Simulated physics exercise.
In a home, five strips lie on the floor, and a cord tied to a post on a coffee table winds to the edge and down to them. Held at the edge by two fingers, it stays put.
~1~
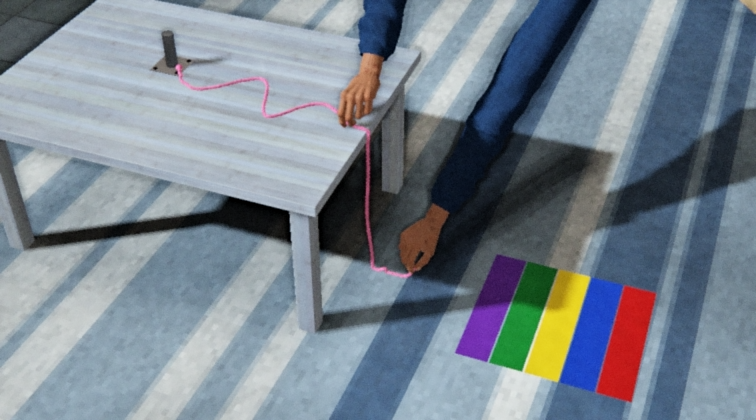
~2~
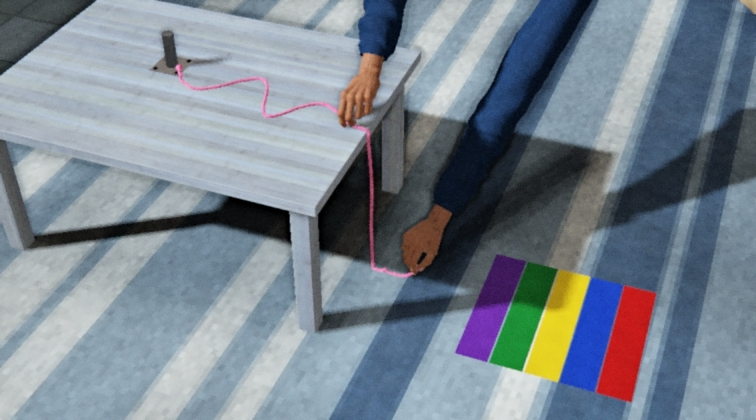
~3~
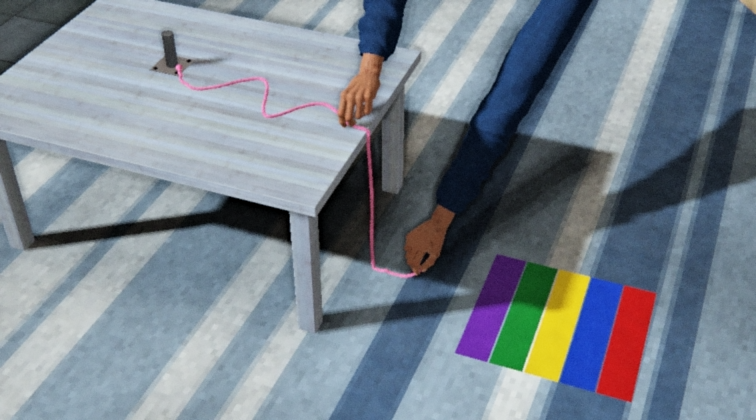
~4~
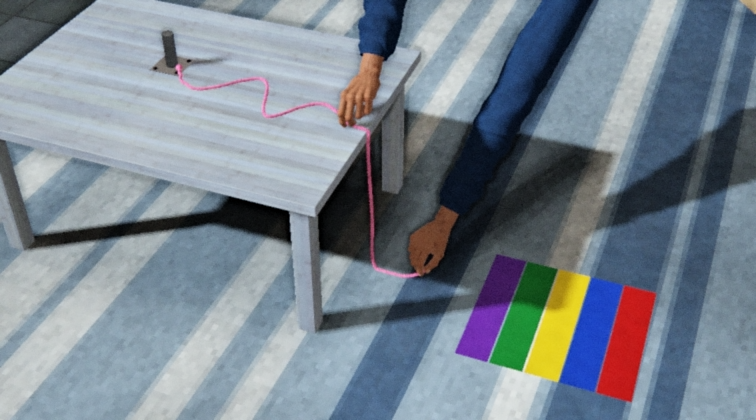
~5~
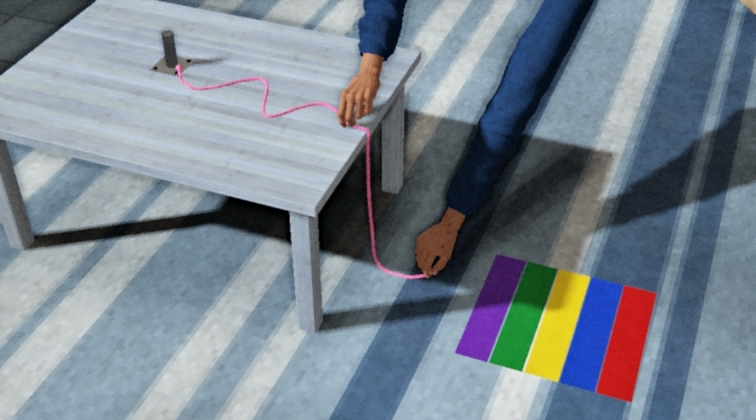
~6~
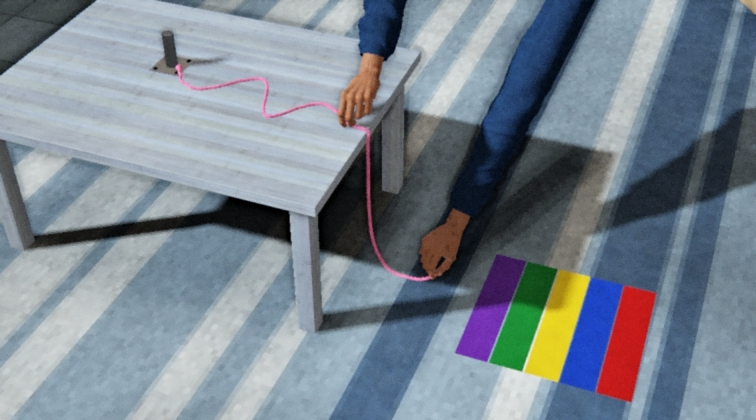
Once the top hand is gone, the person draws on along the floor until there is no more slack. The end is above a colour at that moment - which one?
The red one.
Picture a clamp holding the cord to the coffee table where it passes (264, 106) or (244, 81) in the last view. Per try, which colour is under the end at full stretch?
The first place gives yellow, the second gives blue.
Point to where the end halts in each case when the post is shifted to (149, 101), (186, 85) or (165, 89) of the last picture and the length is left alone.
Try by try: (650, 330), (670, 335) and (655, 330).
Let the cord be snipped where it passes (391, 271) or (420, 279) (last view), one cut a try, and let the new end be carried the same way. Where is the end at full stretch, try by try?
The pixels are close to (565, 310) and (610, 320), one per try.
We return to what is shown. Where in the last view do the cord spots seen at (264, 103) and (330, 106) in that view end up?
Final spots: (317, 109), then (398, 147).
Soon after, end near (559, 306); over yellow.
Then, end near (606, 318); over blue.
At full stretch, end near (634, 326); over red. The red one.
